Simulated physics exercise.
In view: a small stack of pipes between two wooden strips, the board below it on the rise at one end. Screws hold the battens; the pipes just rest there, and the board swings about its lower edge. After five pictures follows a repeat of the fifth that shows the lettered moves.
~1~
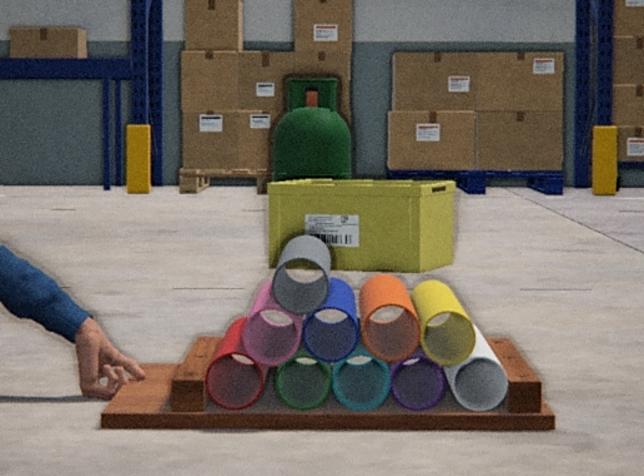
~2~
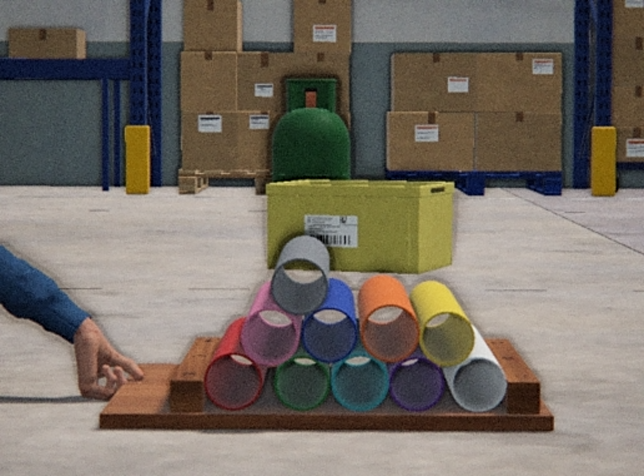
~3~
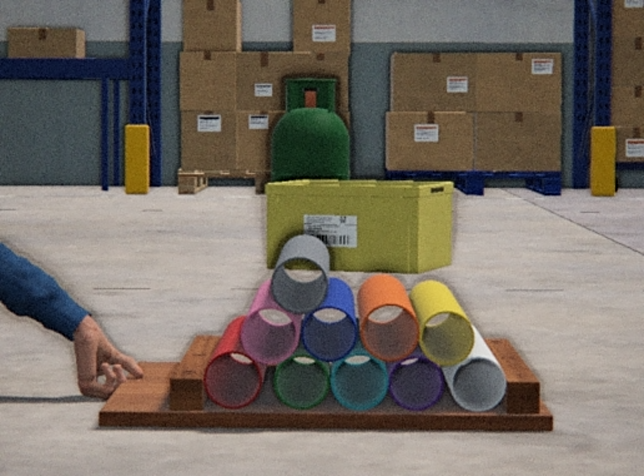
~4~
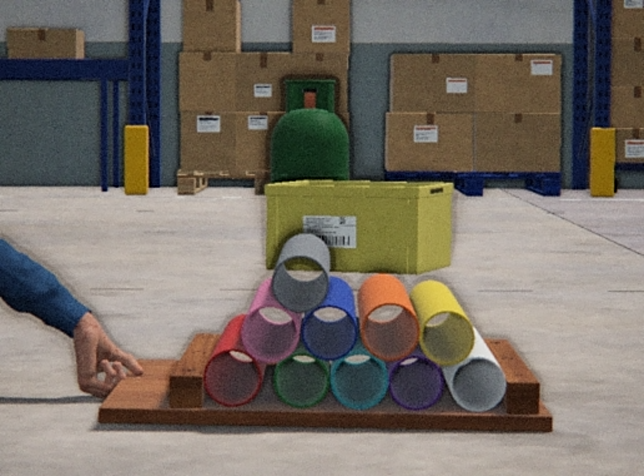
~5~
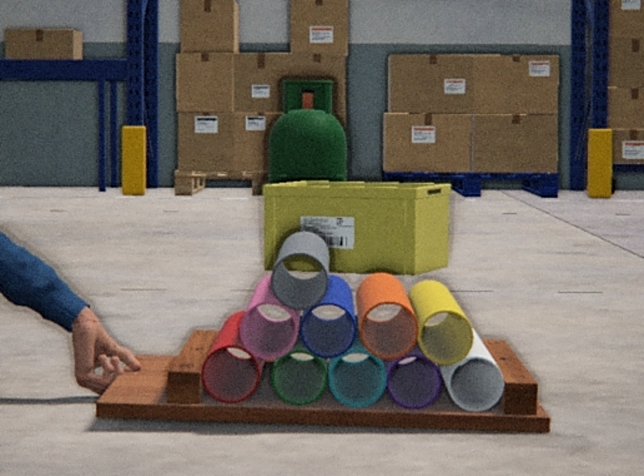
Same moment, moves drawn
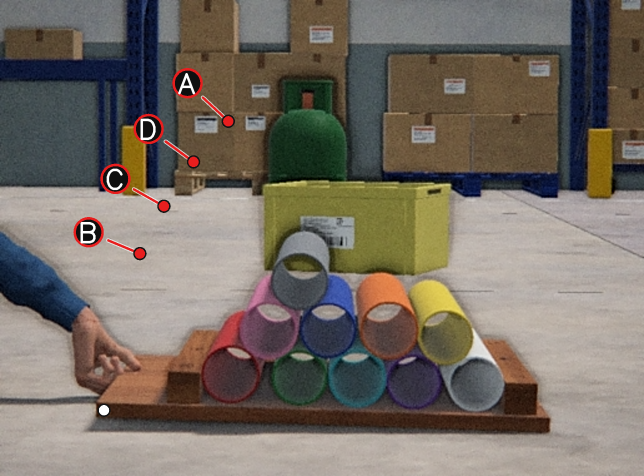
A hand slightly lifts the left end of a wooden board holding stacked coloured pipes.
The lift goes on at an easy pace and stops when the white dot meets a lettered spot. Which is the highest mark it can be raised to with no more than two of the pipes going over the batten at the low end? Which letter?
Stop at B.
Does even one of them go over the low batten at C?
Yes, at C.
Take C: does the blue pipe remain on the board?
No.
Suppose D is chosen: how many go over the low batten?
The count is five.
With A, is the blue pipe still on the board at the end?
No, with A.
On the copy, A at (228, 121); B at (140, 253); C at (164, 206); D at (194, 162); the white dot at (104, 410).
On B. First, board at 15°.
Then, board at 22°.
Finally, board at 22°, none over the low batten.
By contrast, A five over the low batten; C five over the low batten; D five over the low batten.
